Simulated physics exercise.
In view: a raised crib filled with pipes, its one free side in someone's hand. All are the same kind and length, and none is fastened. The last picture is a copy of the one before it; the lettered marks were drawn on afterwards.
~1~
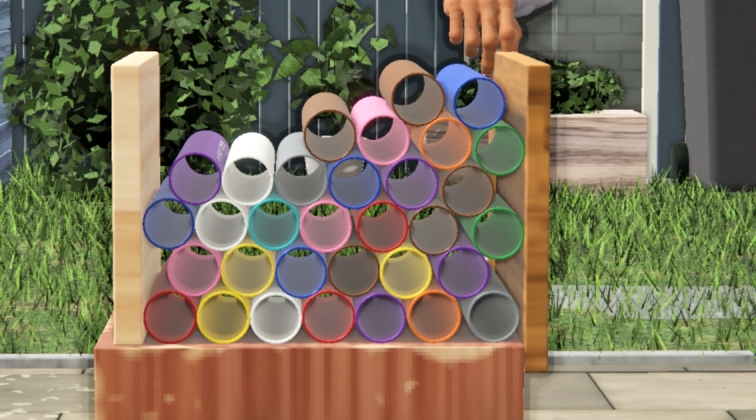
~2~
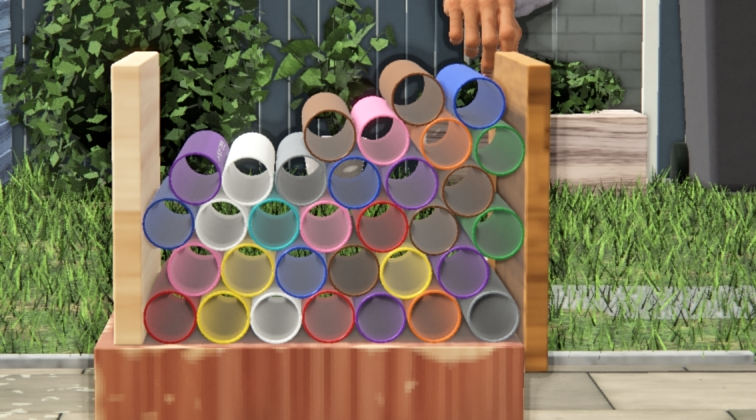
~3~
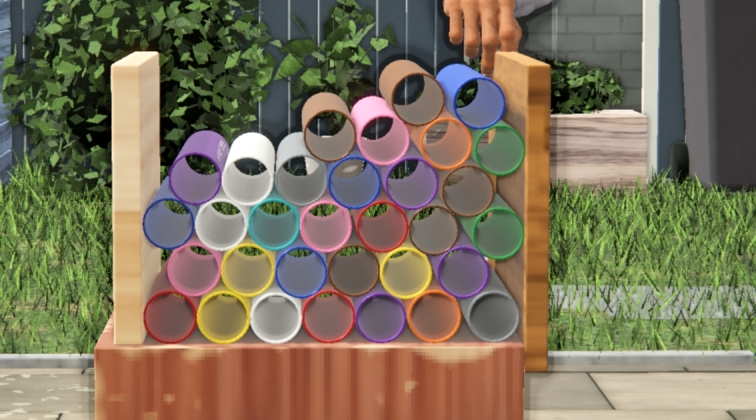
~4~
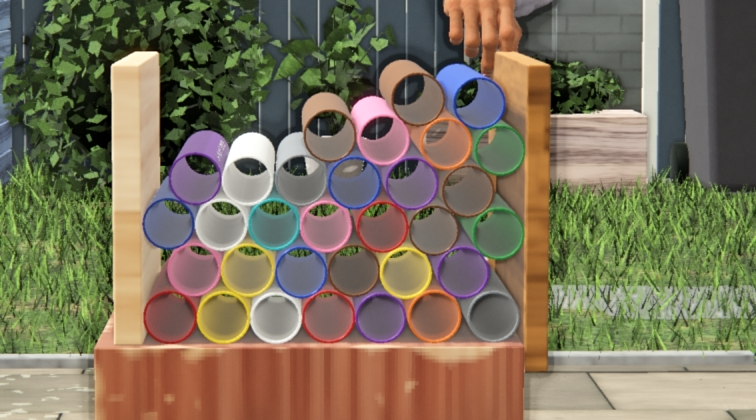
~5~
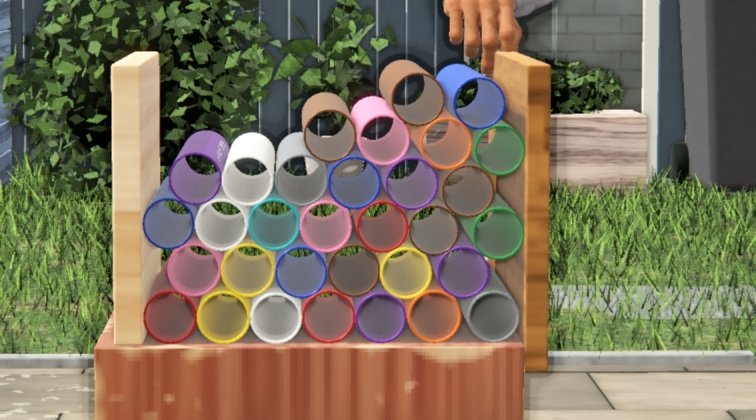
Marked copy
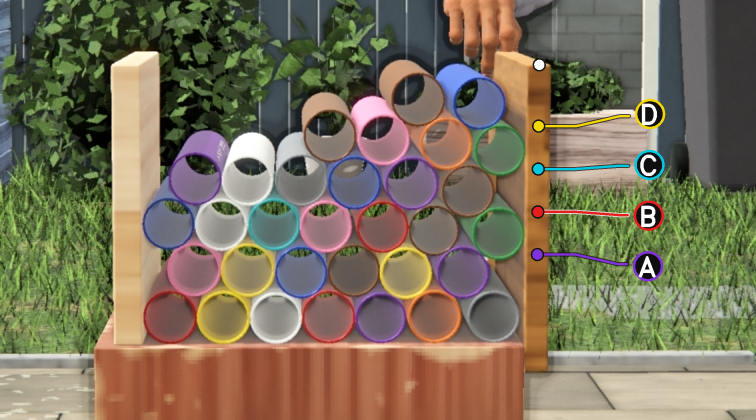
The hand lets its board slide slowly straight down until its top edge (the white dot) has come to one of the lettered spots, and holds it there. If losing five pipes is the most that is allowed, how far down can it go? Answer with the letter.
Down to A.
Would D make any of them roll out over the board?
At D: No.
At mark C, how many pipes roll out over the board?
With C, none.
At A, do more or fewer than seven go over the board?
Fewer than seven.
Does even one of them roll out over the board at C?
No.
On the marked copy, A at (538, 254); B at (538, 212); C at (539, 169); D at (539, 126); the white dot at (540, 65).
Taking A. A third of the way, top of the board (525, 150).
Two thirds of the way, top of the board (524, 247).
When it is over, top of the board (524, 253), two out over the board.
As for the rest, B none out over the board; C none out over the board; D none out over the board.
